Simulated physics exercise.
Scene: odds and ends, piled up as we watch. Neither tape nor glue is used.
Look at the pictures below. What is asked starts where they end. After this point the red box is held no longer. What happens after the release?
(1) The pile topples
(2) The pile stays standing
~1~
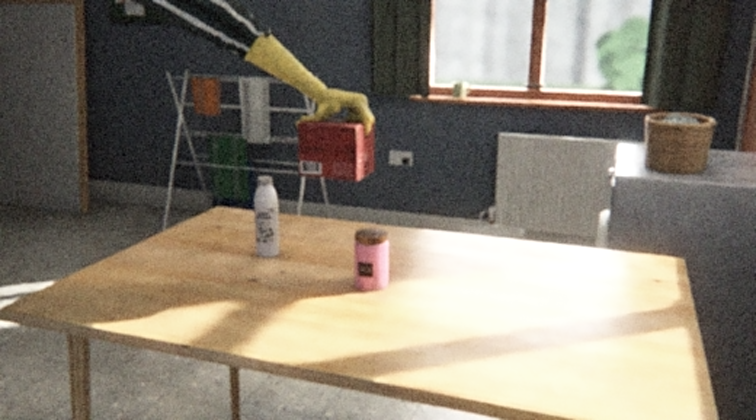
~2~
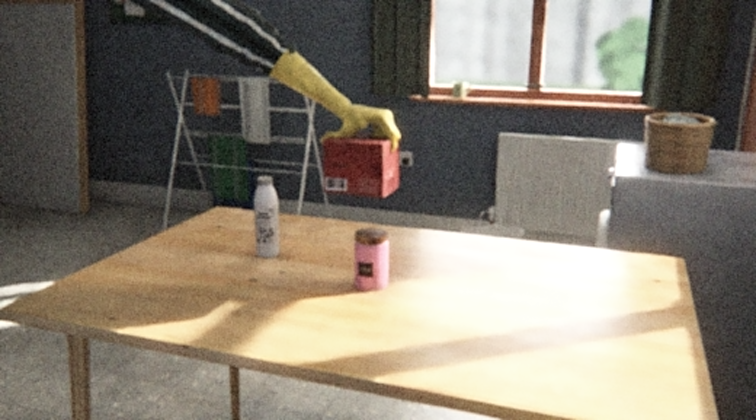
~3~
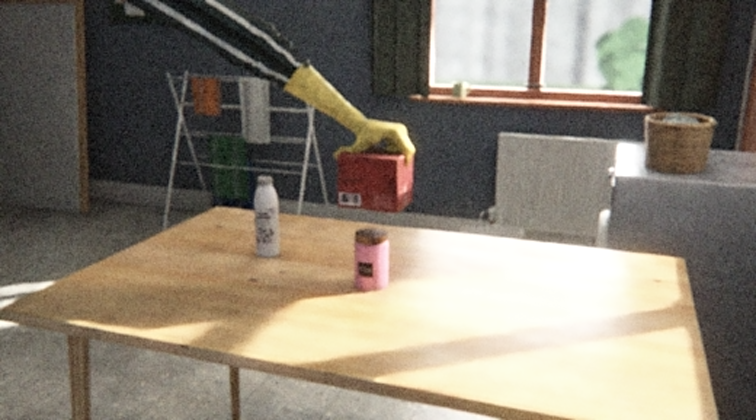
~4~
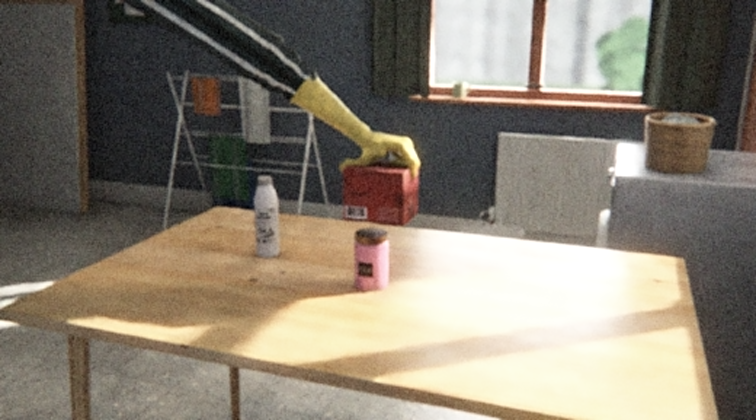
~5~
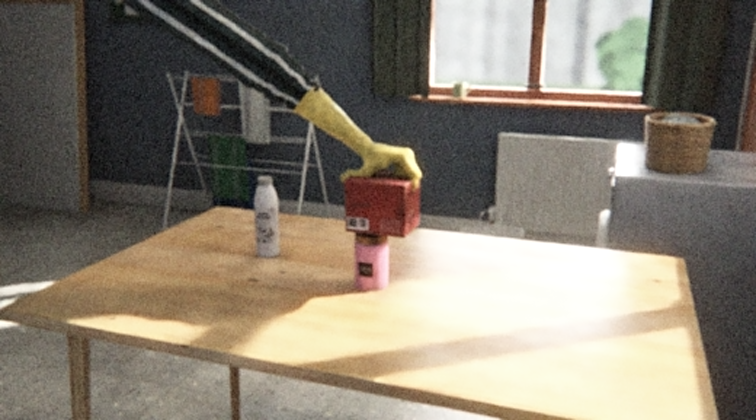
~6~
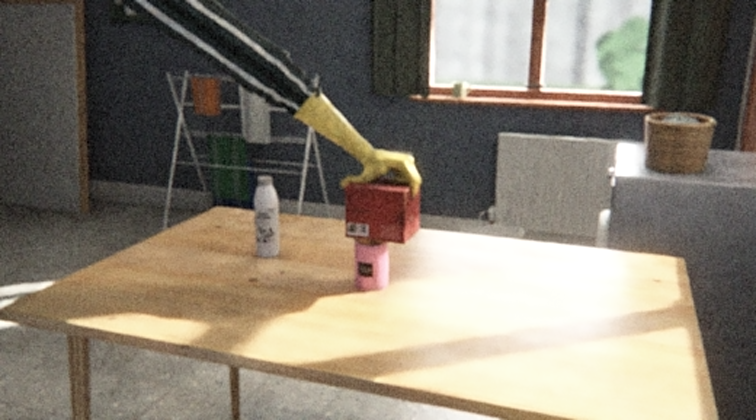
The pile stays standing (2).
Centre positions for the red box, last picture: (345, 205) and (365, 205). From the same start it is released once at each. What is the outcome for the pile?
First try: It comes apart; second try: It keeps its balance.
Then, 0.20 s past the last view, nothing moves.
Then, 0.60 s past the last view, red box resting near (383, 209).
Finally, all 3 still in place. Final places as the last picture's camera would see them, red box near (383, 209). The pile holds.
